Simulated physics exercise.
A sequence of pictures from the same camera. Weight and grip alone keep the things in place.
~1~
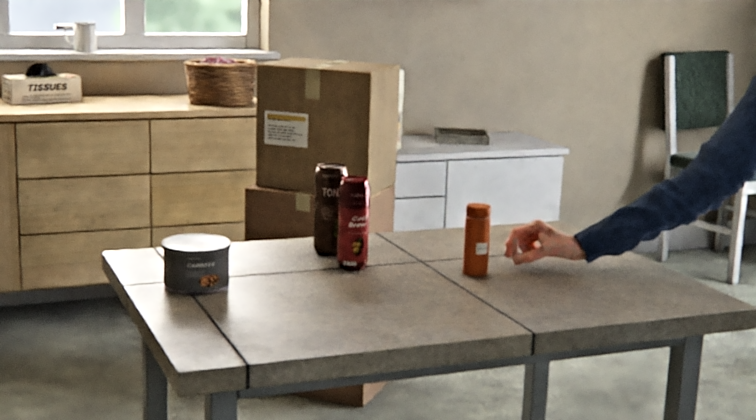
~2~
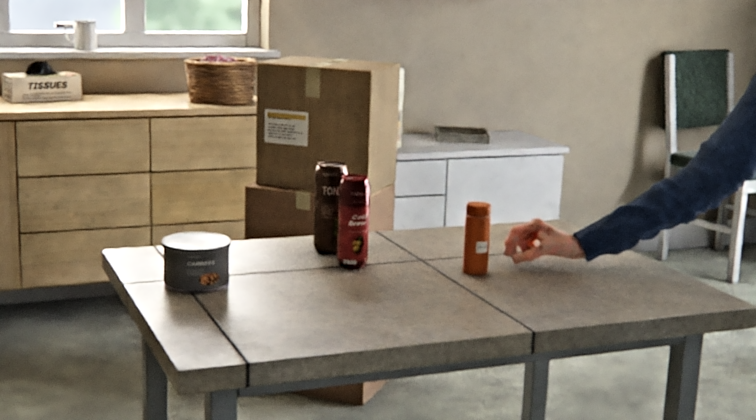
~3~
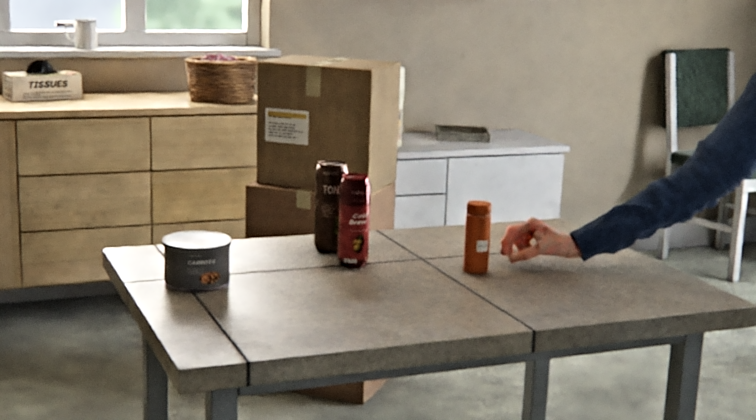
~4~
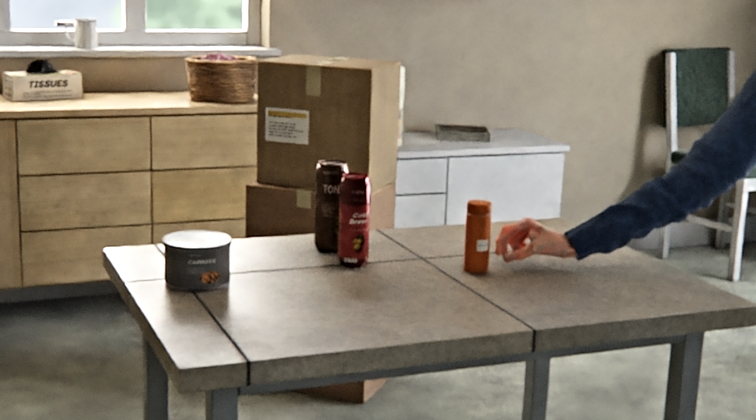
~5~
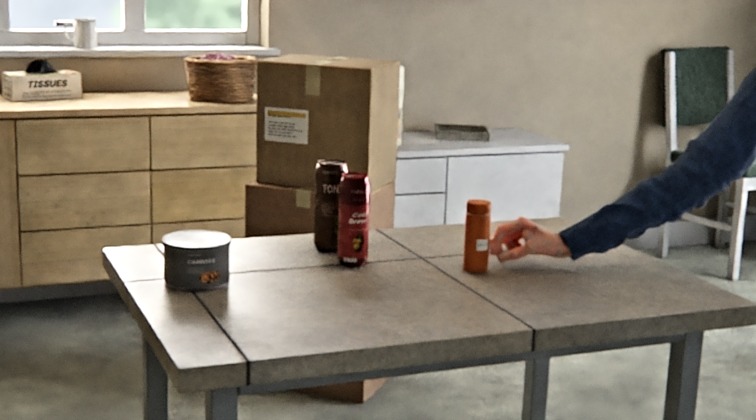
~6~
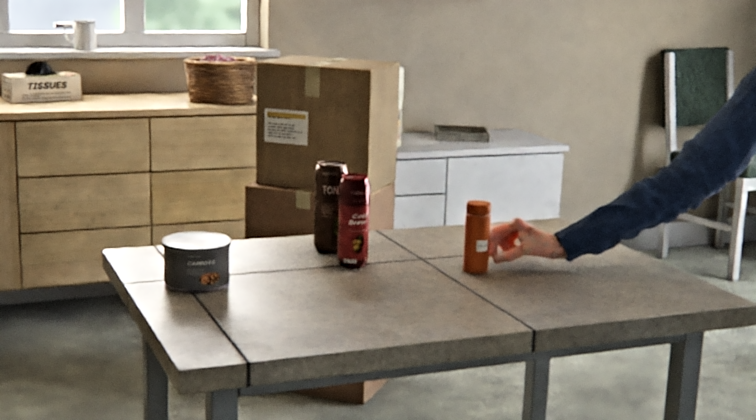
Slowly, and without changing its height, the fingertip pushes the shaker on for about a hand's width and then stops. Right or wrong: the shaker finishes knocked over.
Wrong.
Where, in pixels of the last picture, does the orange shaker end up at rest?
Roughly (416, 241).
Then, 0.30 s later than the last frame, orange shaker moved a little near (464, 237).
Then, 0.70 s later than the last frame, orange shaker moved about its own width near (444, 239).
Then, 1.10 s later than the last frame, orange shaker moved well along near (423, 241).
When it is over, moved from the start, orange shaker. End places, in pixels of the last picture, orange shaker near (416, 241).
